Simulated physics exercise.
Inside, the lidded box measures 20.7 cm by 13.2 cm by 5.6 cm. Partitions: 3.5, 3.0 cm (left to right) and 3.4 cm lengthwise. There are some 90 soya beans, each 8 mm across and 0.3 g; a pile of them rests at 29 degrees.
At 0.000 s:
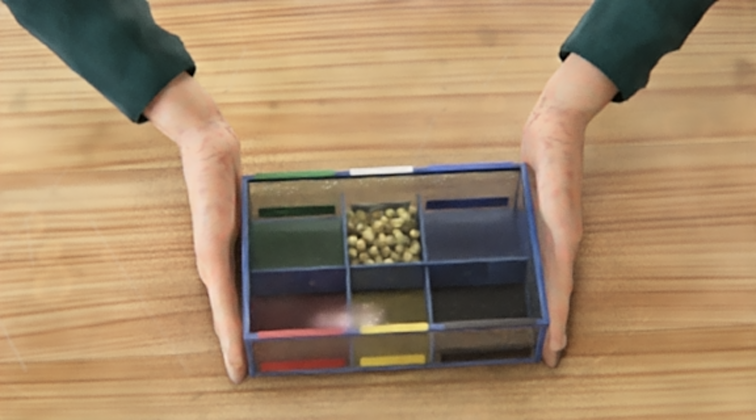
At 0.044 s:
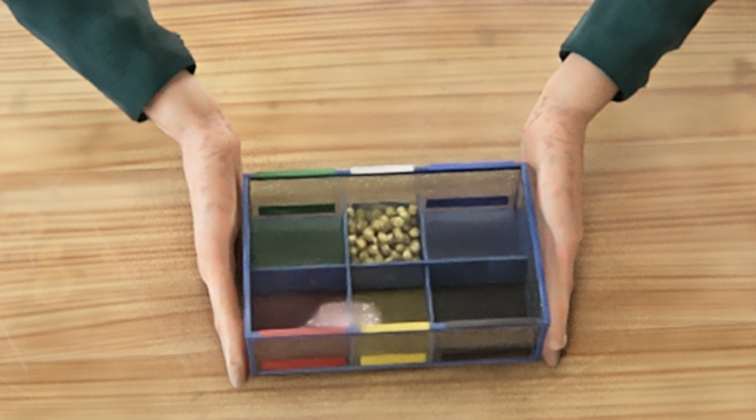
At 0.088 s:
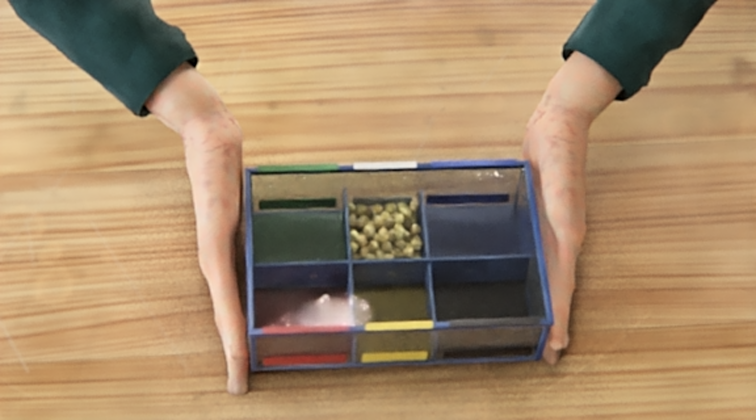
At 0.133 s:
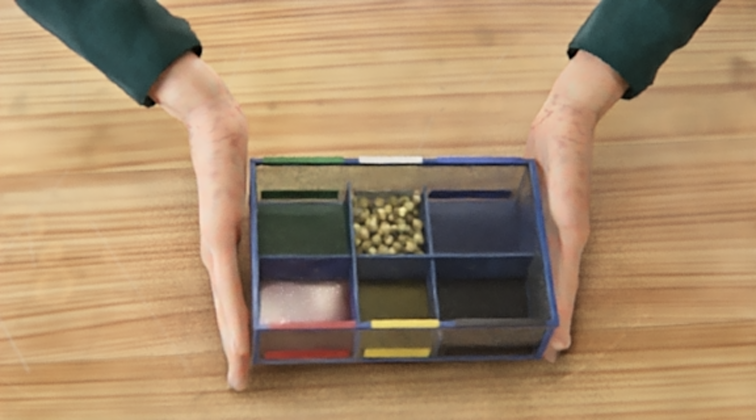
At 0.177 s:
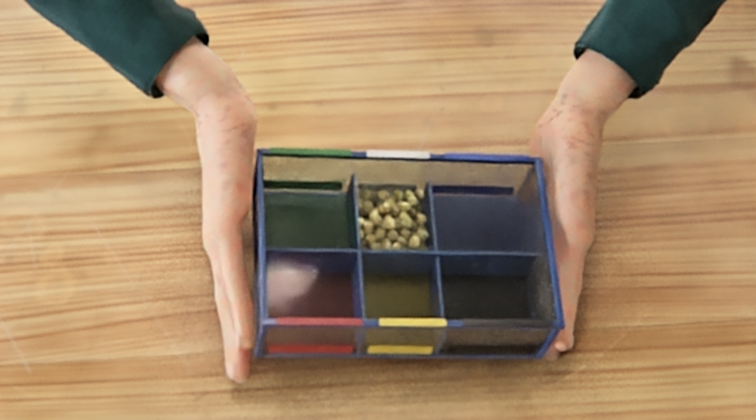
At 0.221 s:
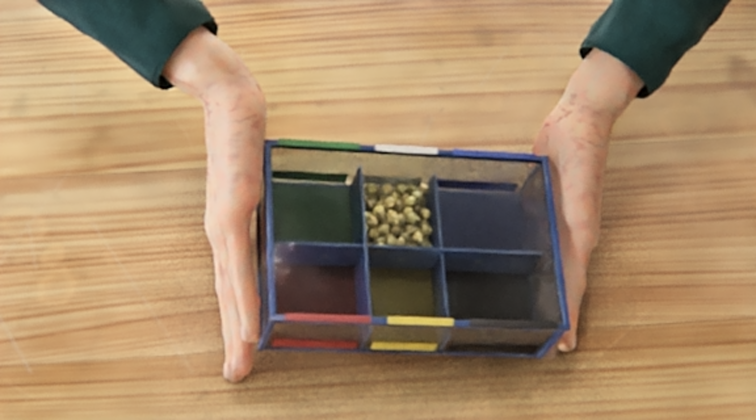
A light wooden tabletop is seen from above at a slight angle, with the view staying still. Two hands in dark green sleeves hold the sides of a clear-lidded, blue-edged box with six compartments, marked green, white and blue behind and red and yellow in front, pale beans filling the back middle one. The hands turn the box slightly clockwise and shift it a little right and away, while a pale reflection slides left across the lid and fades.
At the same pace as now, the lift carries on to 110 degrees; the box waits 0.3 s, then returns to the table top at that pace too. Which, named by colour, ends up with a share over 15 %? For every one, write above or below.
Red below, blue below, green below, yellow below, white below, black above.
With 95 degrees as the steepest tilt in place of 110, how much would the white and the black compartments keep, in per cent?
Result - white 20 percent; black 80 percent.
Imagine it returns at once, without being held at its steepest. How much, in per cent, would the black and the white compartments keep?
In per cent: Black 100, white 0.
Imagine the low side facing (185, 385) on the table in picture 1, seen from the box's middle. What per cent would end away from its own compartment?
That would be close to 100 per cent.
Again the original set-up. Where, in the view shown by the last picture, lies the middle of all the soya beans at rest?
My guess is close to (504, 319).
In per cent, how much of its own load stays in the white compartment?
Around 0 %.
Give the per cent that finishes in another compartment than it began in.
100 percent.
Then, at 1.49 s, tilt 110 degrees; blue 10 %, white 5 %, black 80 %.
Then, at 2.33 s, tilt 57 degrees; black 100 %.
Then, at 3.18 s, tilt 0 degrees; black 100 %.
In the end, at 3.5 s, red 0 %, blue 0 %, green 0 %, yellow 0 %, white 0 %, black 100 %.
